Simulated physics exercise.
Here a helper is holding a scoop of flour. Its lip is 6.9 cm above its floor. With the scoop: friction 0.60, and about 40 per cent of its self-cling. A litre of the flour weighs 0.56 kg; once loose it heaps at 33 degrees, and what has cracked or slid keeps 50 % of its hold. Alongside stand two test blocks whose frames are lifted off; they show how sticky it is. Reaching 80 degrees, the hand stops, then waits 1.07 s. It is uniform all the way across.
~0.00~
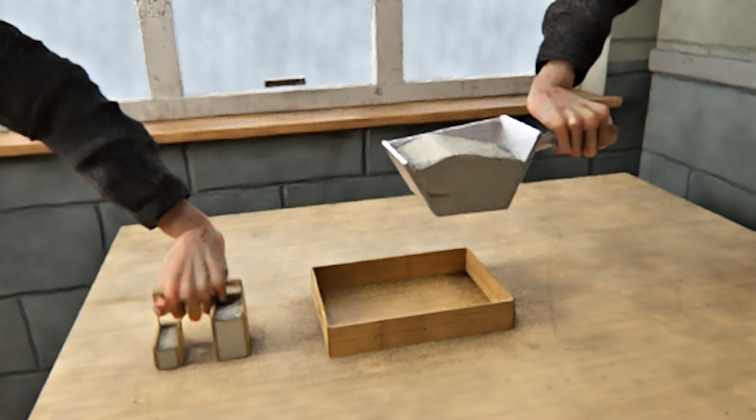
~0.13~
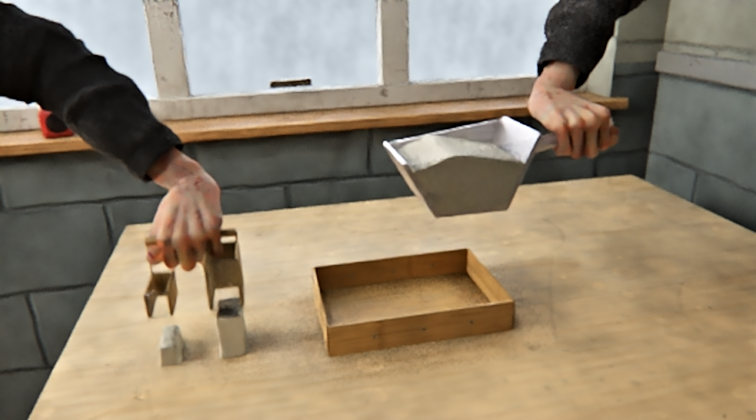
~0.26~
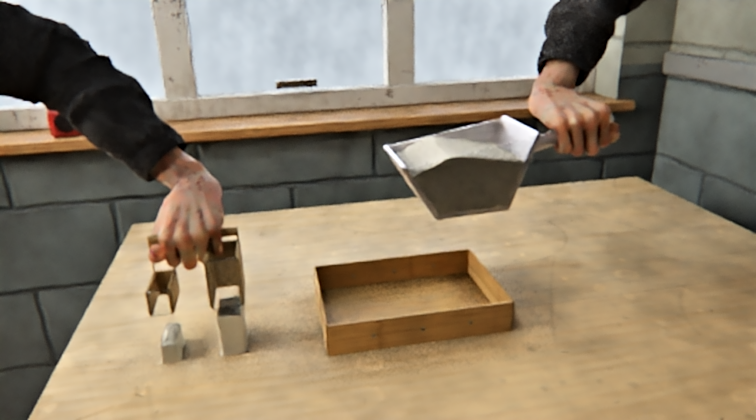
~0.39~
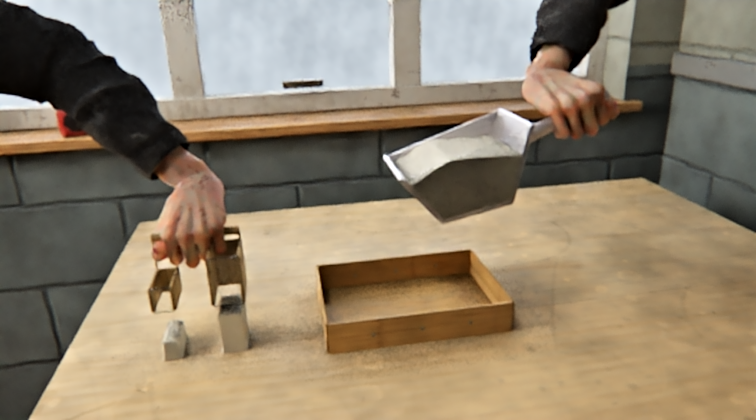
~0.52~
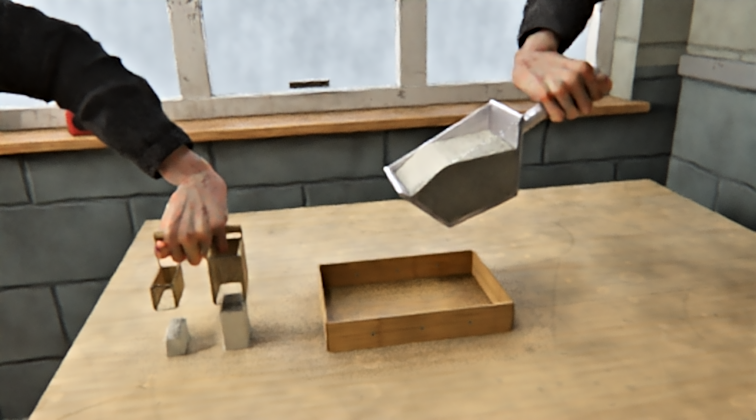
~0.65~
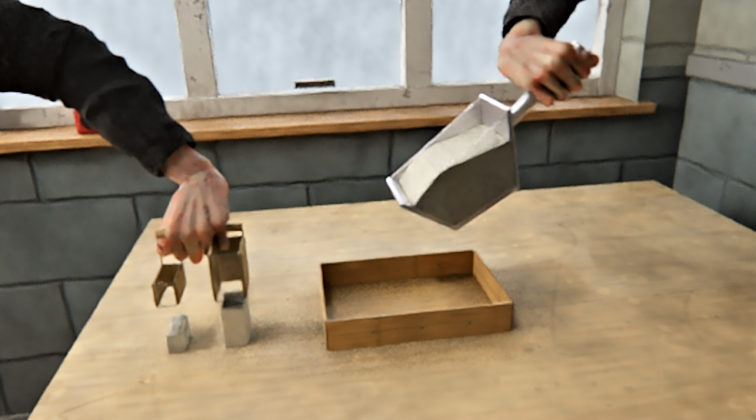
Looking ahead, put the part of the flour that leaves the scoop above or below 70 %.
Smaller than 70 %.
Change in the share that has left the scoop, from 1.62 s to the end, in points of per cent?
4 per cent.
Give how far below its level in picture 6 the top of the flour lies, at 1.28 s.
The gap comes to some 1.5 centimetres.
By 0.94 s, the scoop is at 56 degrees and 0 % has left it.
By 1.28 s, the scoop is at 80 degrees and 0 % has left it.
By 1.62 s, the scoop is at 80 degrees and 53 % has left it.
By 1.96 s, the scoop is at 80 degrees and 54 % has left it.
By 2.36 s, at the end, the scoop is at 80 degrees and 57 % has left it.
